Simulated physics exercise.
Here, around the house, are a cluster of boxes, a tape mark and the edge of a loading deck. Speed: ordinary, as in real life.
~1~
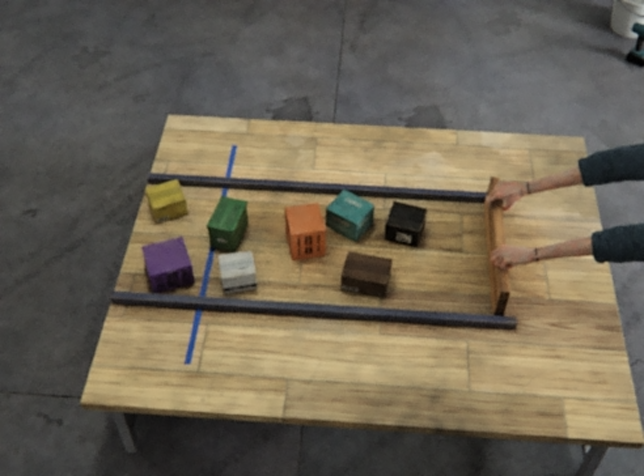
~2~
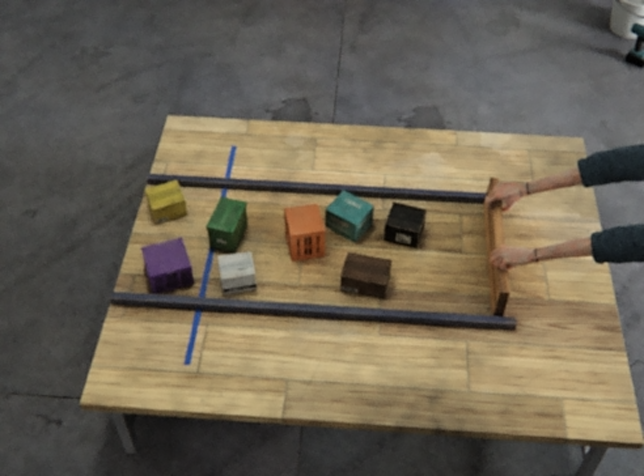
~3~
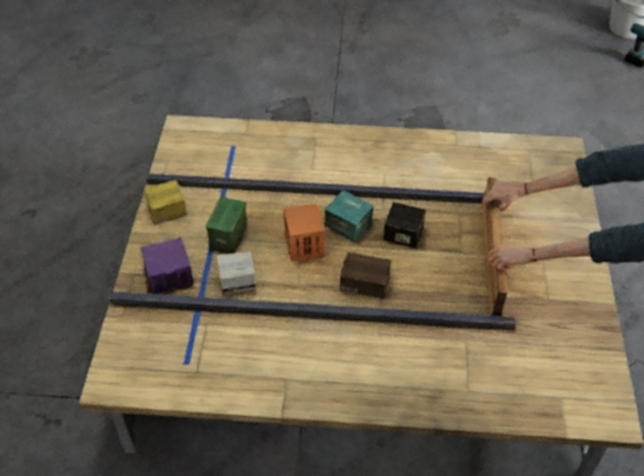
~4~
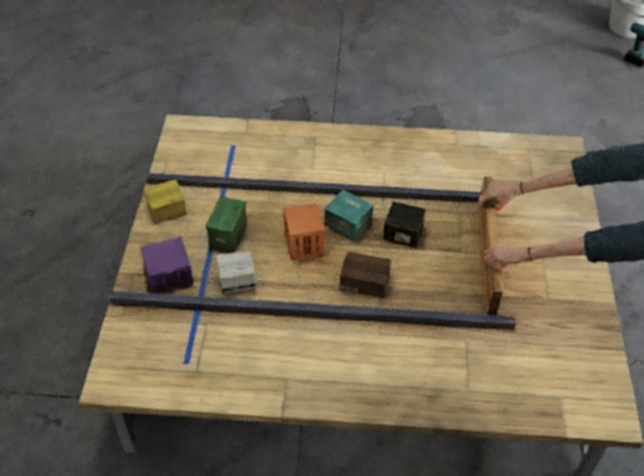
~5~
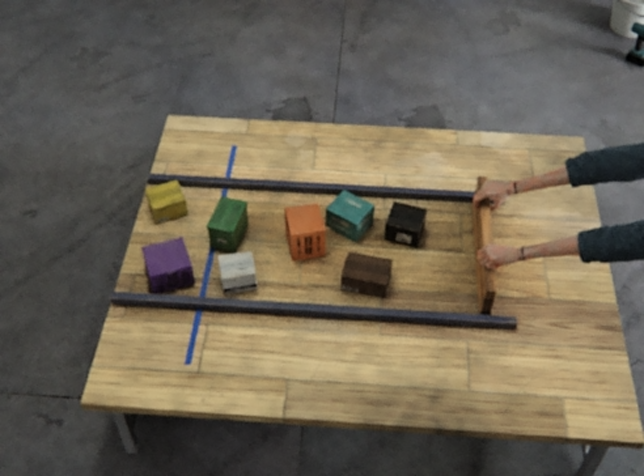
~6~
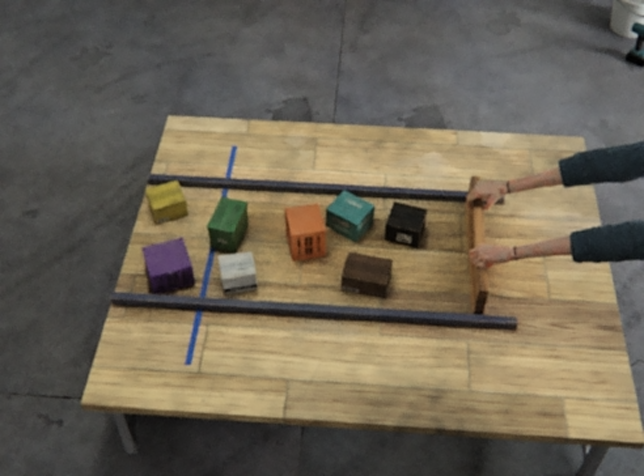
The clip opens on a wooden table where eight colored boxes sit between two dark rails, some near a strip of blue tape, while two hands grip a wooden bar at the right. The hands then slide the bar slightly left toward the boxes, which stay still.
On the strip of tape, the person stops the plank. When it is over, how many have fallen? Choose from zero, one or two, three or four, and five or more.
When it is over, one or two have fallen.
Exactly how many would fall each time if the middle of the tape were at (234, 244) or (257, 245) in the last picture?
In order, the counts are 0 and 0.
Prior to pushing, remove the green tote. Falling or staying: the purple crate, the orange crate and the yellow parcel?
Outcome: Purple crate ends up off; orange crate is not lost; yellow parcel ends up off.
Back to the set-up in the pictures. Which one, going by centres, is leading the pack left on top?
It's the white parcel that is foremost.
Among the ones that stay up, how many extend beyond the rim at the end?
Count: 0.
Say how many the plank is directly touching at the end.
Result: 3 in all.
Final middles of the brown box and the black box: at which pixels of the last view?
Final positions - brown box around (182, 274), black box around (200, 215).
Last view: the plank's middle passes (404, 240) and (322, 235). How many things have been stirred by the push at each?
The first number is 2, the next one 4.
A little later, none off yet; yellow parcel at rest near (167, 202); purple crate at rest near (169, 266); green tote at rest near (229, 225).
When it is over, the number that fall off is one or two; down, purple crate and yellow parcel.
